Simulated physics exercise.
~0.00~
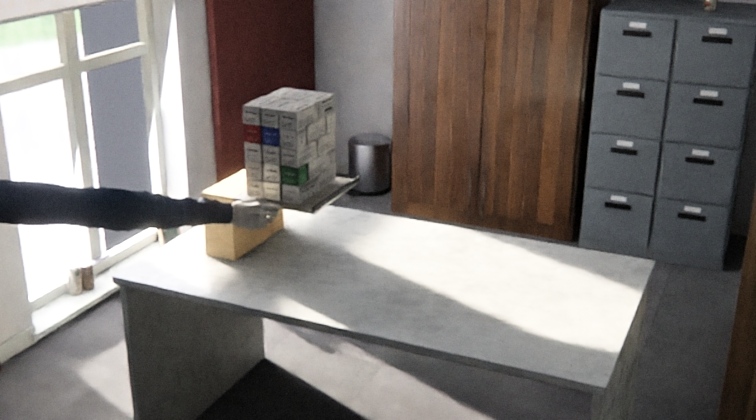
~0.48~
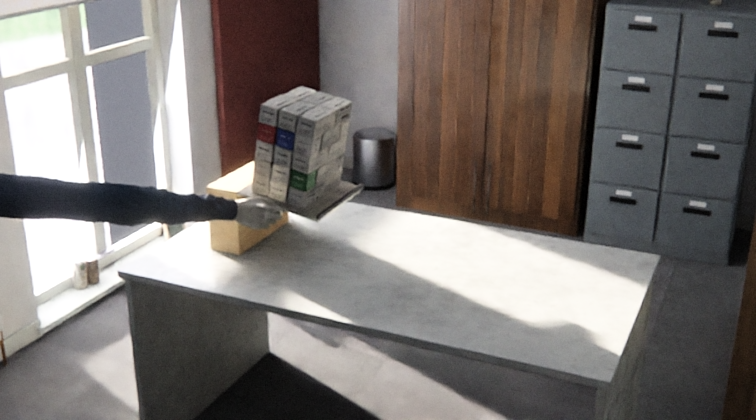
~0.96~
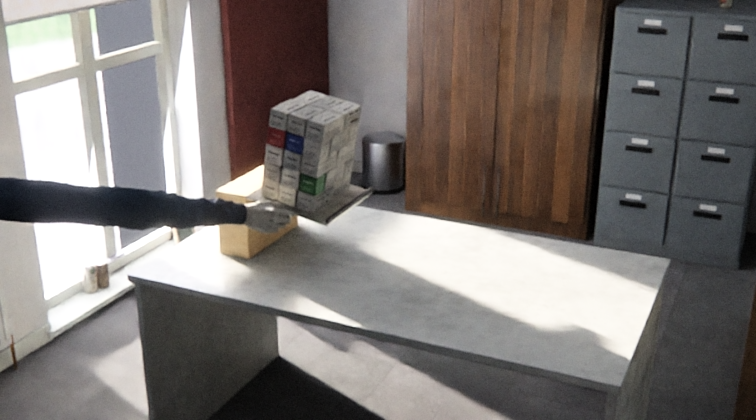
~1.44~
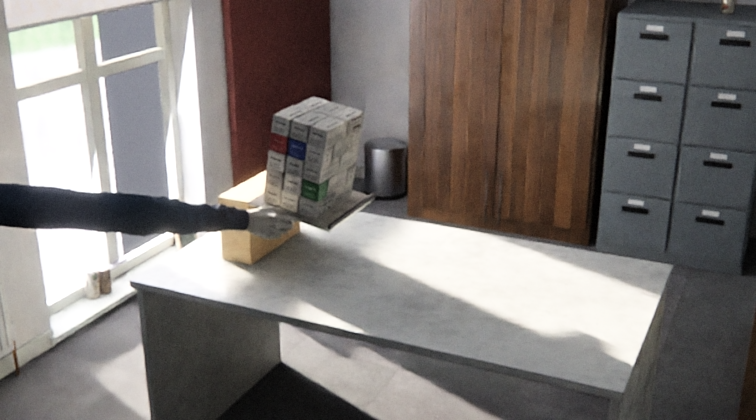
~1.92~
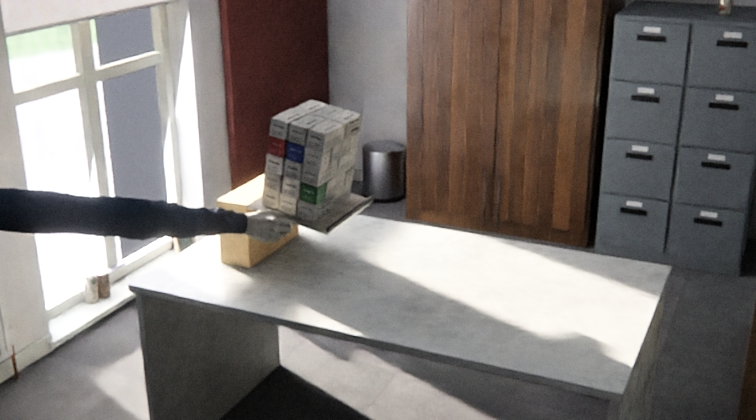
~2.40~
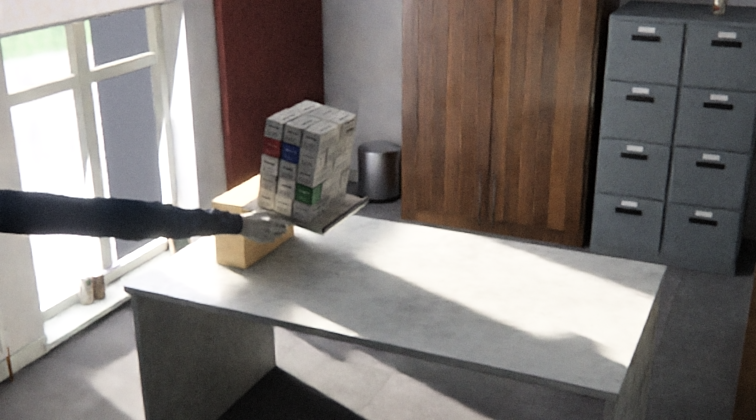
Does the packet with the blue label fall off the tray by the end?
No, the packet with the blue label stays up on the tilted tray with the rest of the stack.
